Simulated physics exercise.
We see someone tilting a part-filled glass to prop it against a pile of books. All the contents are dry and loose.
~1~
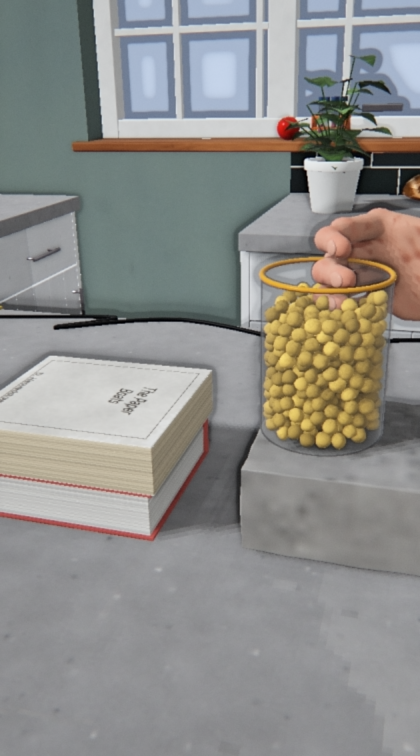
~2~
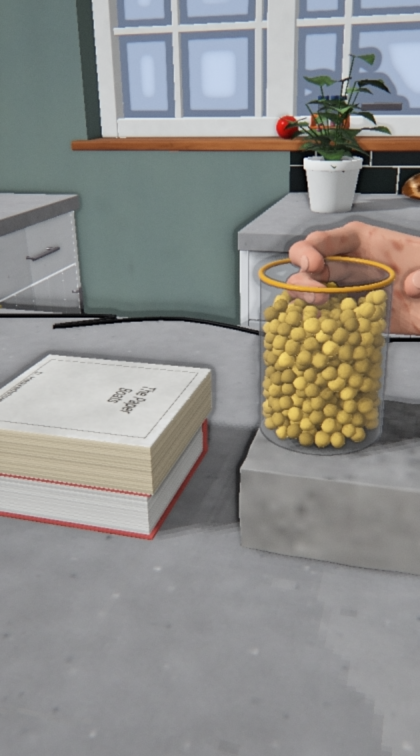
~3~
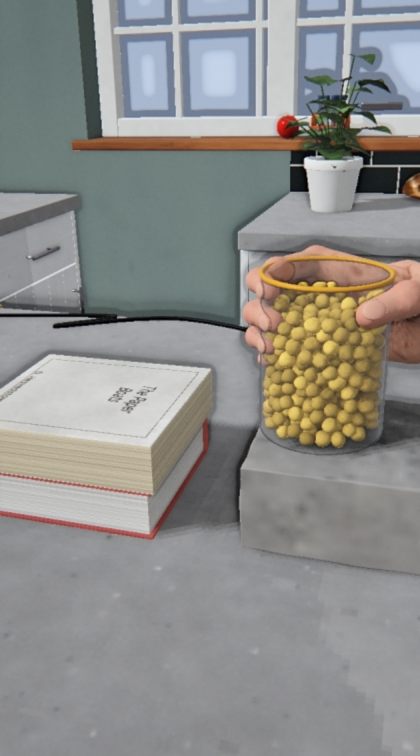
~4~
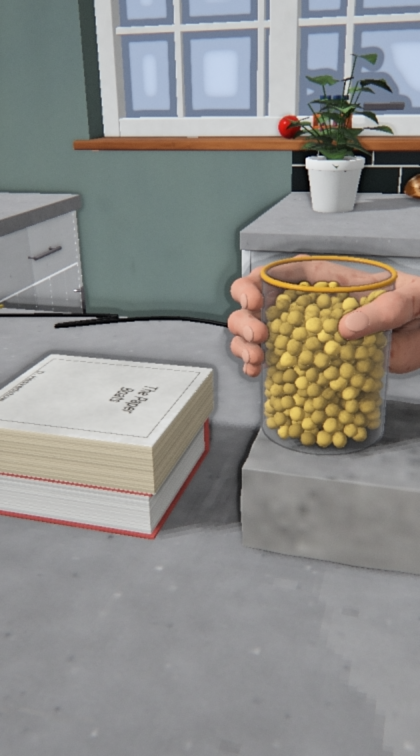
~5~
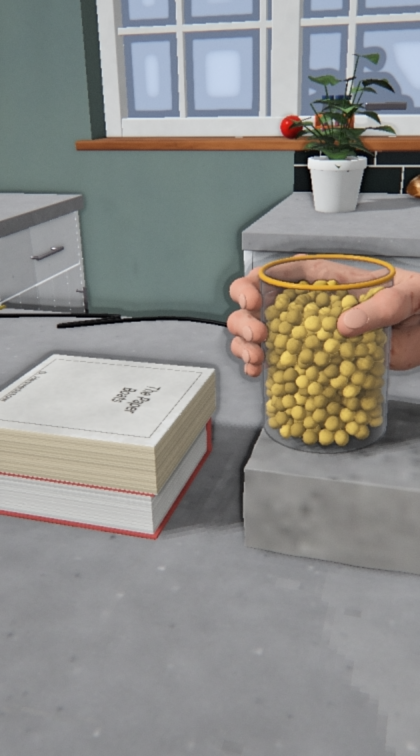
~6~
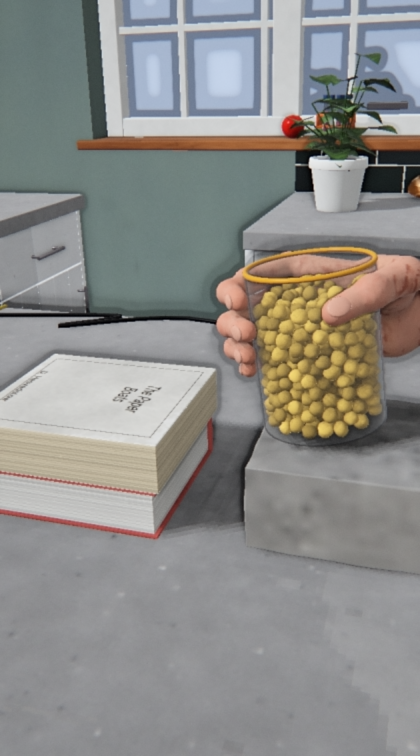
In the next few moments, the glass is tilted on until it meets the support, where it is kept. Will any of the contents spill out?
Yes, some drops.
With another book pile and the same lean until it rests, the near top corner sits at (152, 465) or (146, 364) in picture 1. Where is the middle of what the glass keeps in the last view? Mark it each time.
(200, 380), then (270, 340).
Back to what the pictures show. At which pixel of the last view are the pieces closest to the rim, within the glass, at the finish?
(119, 372), roughly.
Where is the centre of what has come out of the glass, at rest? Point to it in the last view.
About (90, 389).
Then, 0.46 s after the last picture, the glass leans 26°; everything is still inside.
Then, 1.05 s after the last picture, the glass leans 51°; everything is still inside.
Then, 1.67 s after the last picture, the glass leans 76°; a stray few of the puffed corn balls out of it.
At rest, the glass rests on the book pile at 81°; a small part of the puffed corn balls out of it.
